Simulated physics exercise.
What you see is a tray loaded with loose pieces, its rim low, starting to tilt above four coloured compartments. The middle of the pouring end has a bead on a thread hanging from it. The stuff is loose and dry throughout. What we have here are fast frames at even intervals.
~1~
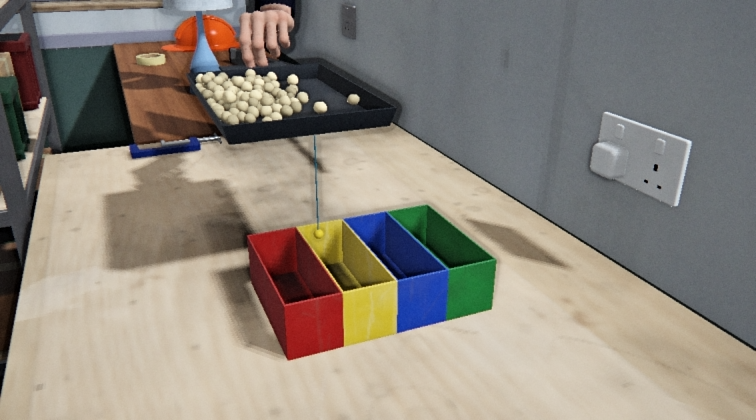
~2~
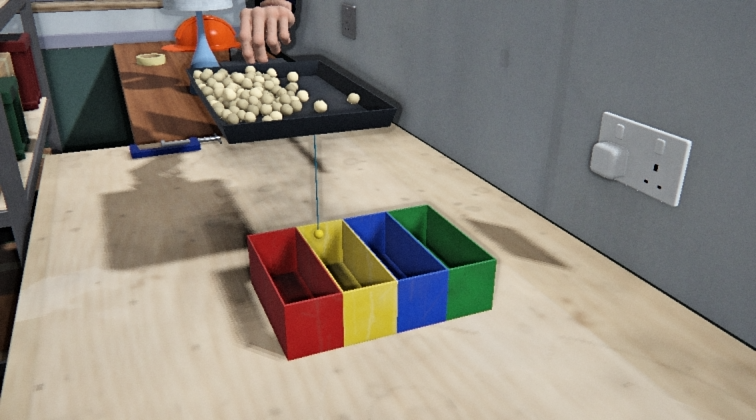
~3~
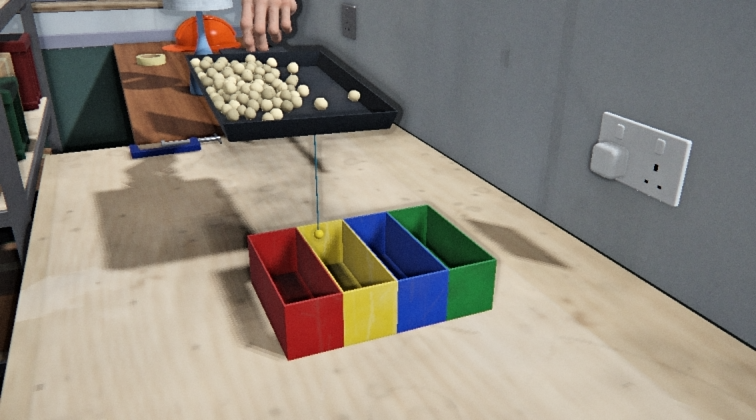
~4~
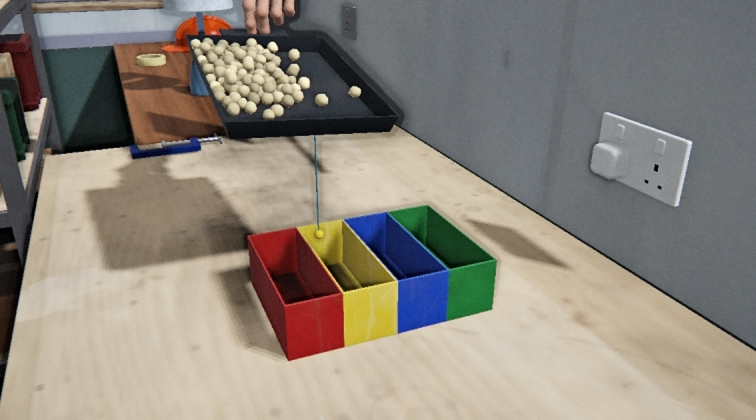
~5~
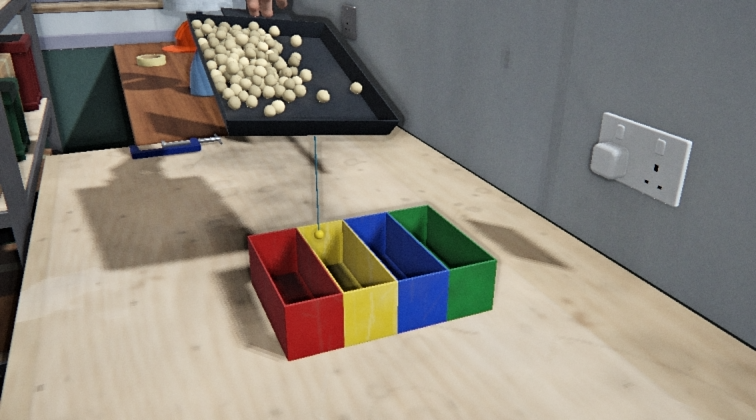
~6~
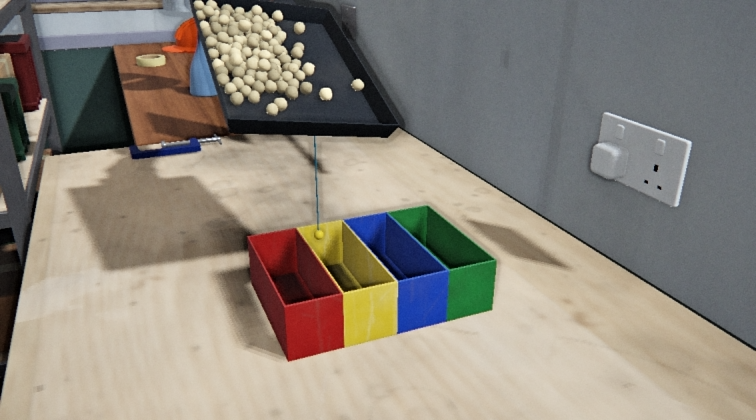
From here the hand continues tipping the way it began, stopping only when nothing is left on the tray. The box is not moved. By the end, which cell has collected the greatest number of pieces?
The blue cell has collected the most.
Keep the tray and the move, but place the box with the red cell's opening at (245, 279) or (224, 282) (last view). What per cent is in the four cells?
First some 90, then 70 per cent.
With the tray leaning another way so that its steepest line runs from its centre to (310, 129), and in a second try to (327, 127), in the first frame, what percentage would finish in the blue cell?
The first try would leave around 20 per cent there, the second around 40 per cent.
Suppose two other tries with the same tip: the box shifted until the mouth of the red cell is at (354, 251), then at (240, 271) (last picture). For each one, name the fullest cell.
That yellow cell, then the cell in green.
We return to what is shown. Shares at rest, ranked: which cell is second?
That is that yellow cell.
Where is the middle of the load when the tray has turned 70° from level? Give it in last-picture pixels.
Somewhere around pixel (348, 101) in the last picture.
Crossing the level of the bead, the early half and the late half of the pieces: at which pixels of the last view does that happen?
The opening part goes through (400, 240); what follows goes through (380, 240).
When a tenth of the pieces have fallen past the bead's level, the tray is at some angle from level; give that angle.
About 80 degrees.
Soon after the last picture, tray tipped steeply; most on the tray; a stray few in the blue cell; a stray few in the green cell; a small part falling or outside the box.
A little later, tray tipped past a quarter turn; a small part on the tray; about a third in the blue cell; about a quarter in the yellow cell; a small part in the green cell; a stray few in the red cell; about a quarter falling or outside the box.
Later still, tray tipped past a quarter turn; about half in the blue cell; about a quarter in the yellow cell; a small part in the green cell; a stray few in the red cell; a stray few falling or outside the box.
At rest, tray tipped past a quarter turn; about half in the blue cell; about a quarter in the yellow cell; a small part in the green cell; a stray few in the red cell; a stray few outside the box.
